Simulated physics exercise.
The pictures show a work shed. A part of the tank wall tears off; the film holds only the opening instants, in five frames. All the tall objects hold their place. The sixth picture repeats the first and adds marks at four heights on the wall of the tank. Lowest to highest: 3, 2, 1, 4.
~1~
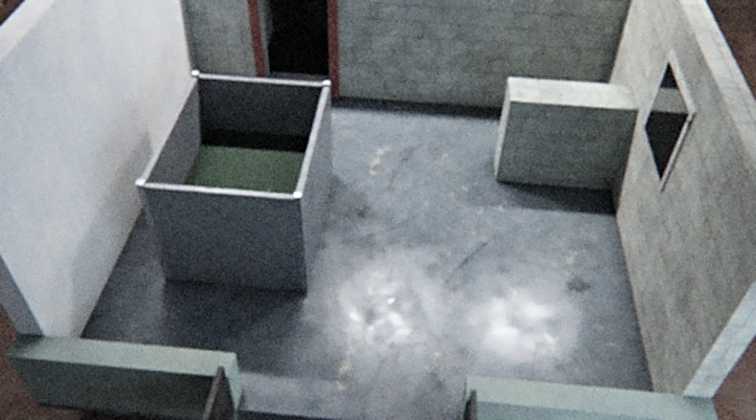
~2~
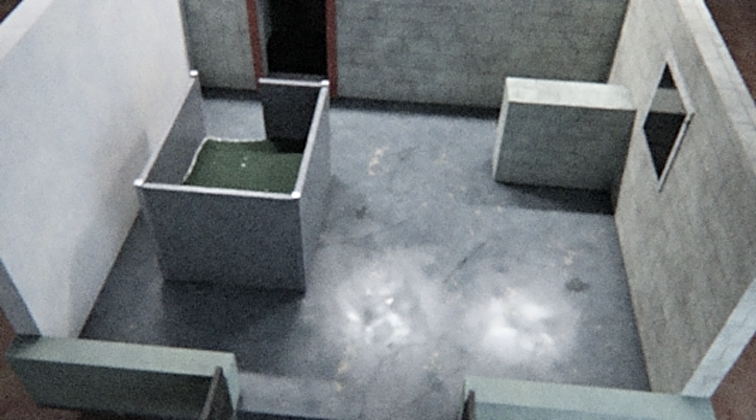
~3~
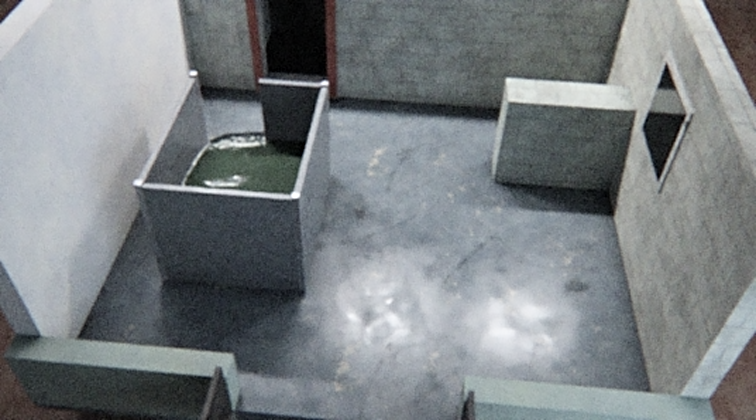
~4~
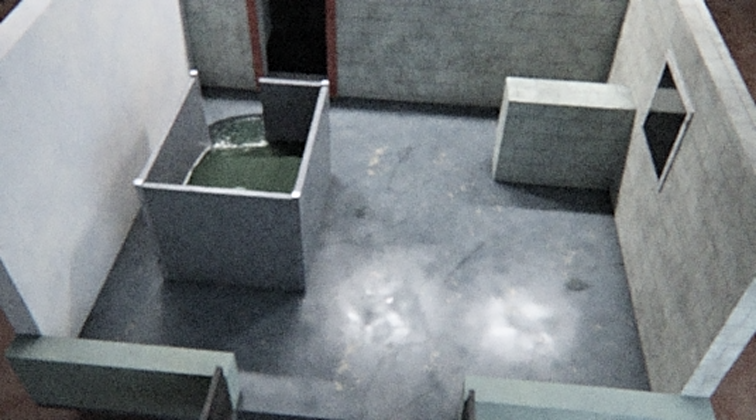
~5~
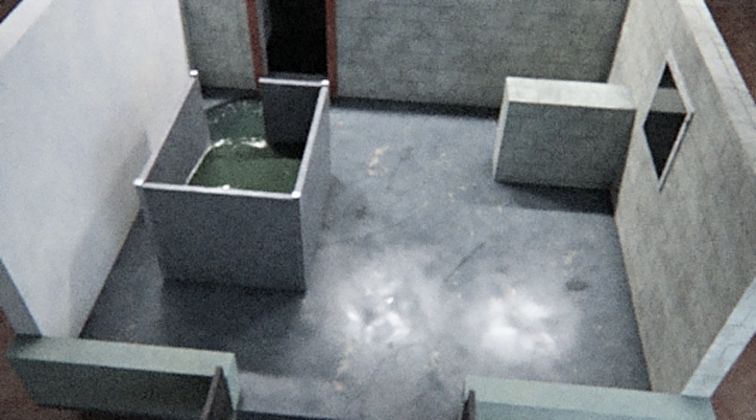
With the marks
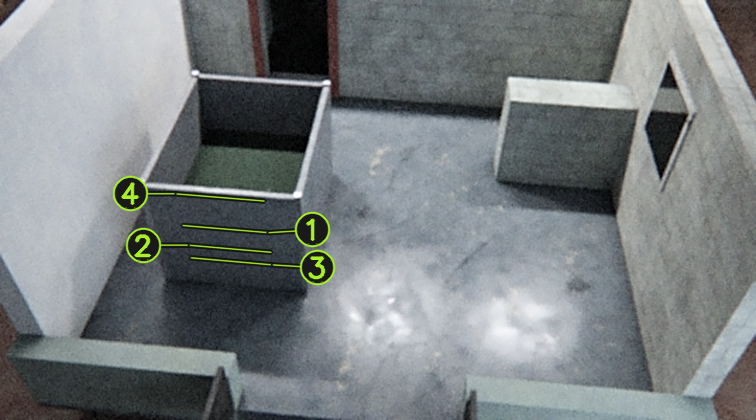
The clip opens on a work shed with a red doorway at the back and a grey tank of still green water at left. A gap appears in the tank's far side, and the water surges, glinting, through it, then spreads across the floor behind, partly hidden by the tank.
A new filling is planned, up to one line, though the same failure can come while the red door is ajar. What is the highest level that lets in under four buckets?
Line 3.
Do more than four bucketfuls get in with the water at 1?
Yes, it does.
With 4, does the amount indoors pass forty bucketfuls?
Yes, clearly.
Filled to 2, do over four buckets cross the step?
Yes, that goes wrong.
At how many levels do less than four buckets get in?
One of them.
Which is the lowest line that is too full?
It is 2.
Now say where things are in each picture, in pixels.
In the first frame, water in the tank at rest, its middle at (250, 183); foot of the red doorway at (299, 93); open gate at (350, 361).
In the second frame, water covers 1 % of the ground, its front hidden from here.
In the third frame, water covers 3 % of the ground, its front hidden from here.
In the fourth frame, water covers 5 % of the ground, its front hidden from here.
In the fifth frame, water covers 10 % of the ground, its front hidden from here.
In lime, 1 at (225, 229); 2 at (229, 248); 3 at (231, 261); 4 at (219, 197); from the bottom up 3, 2, 1, 4.
With 1, dozens of bucketfuls pour in.
With 2, about 9 bucketfuls get in.
With 3, a bucket or two gets in.
With 4, dozens of bucketfuls pour in.
